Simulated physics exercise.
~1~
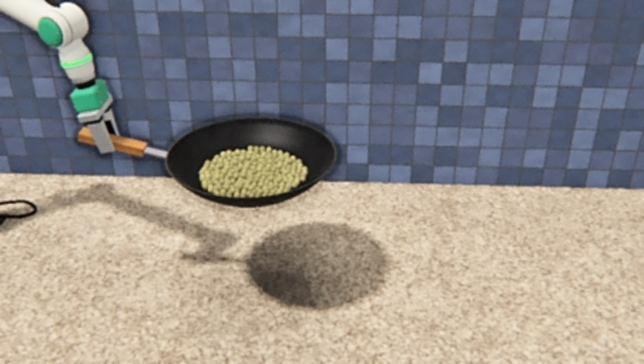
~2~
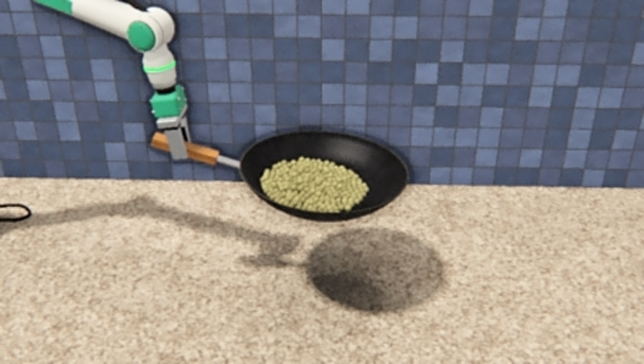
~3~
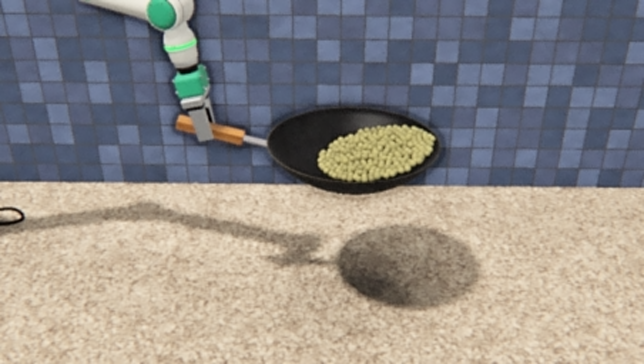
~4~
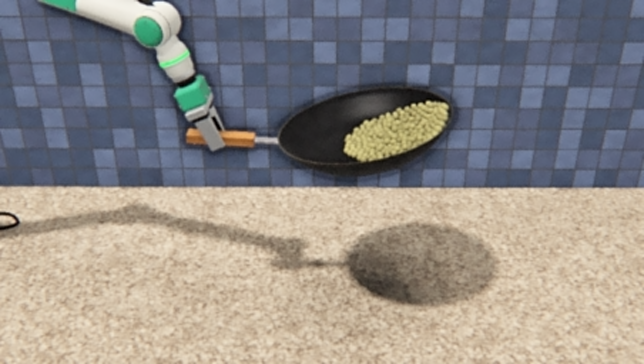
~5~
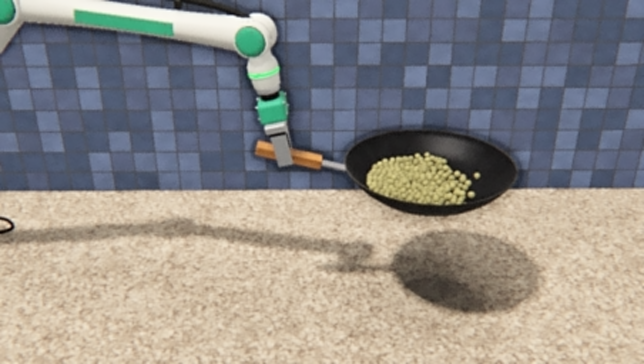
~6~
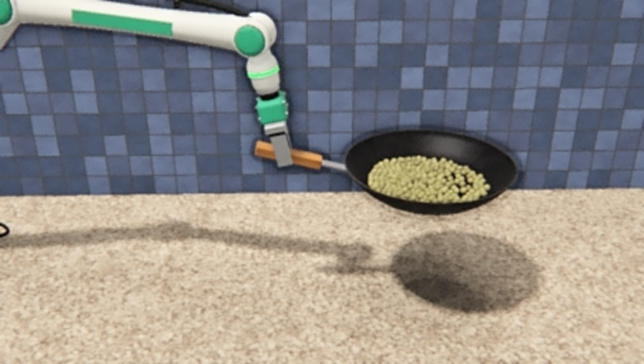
A robot arm carries a black frying pan of yellowish-green beads rightward above a speckled counter, raising and tilting it so the beads shift toward the far side, then lowers it further right and levels it, holding still with the beads inside.
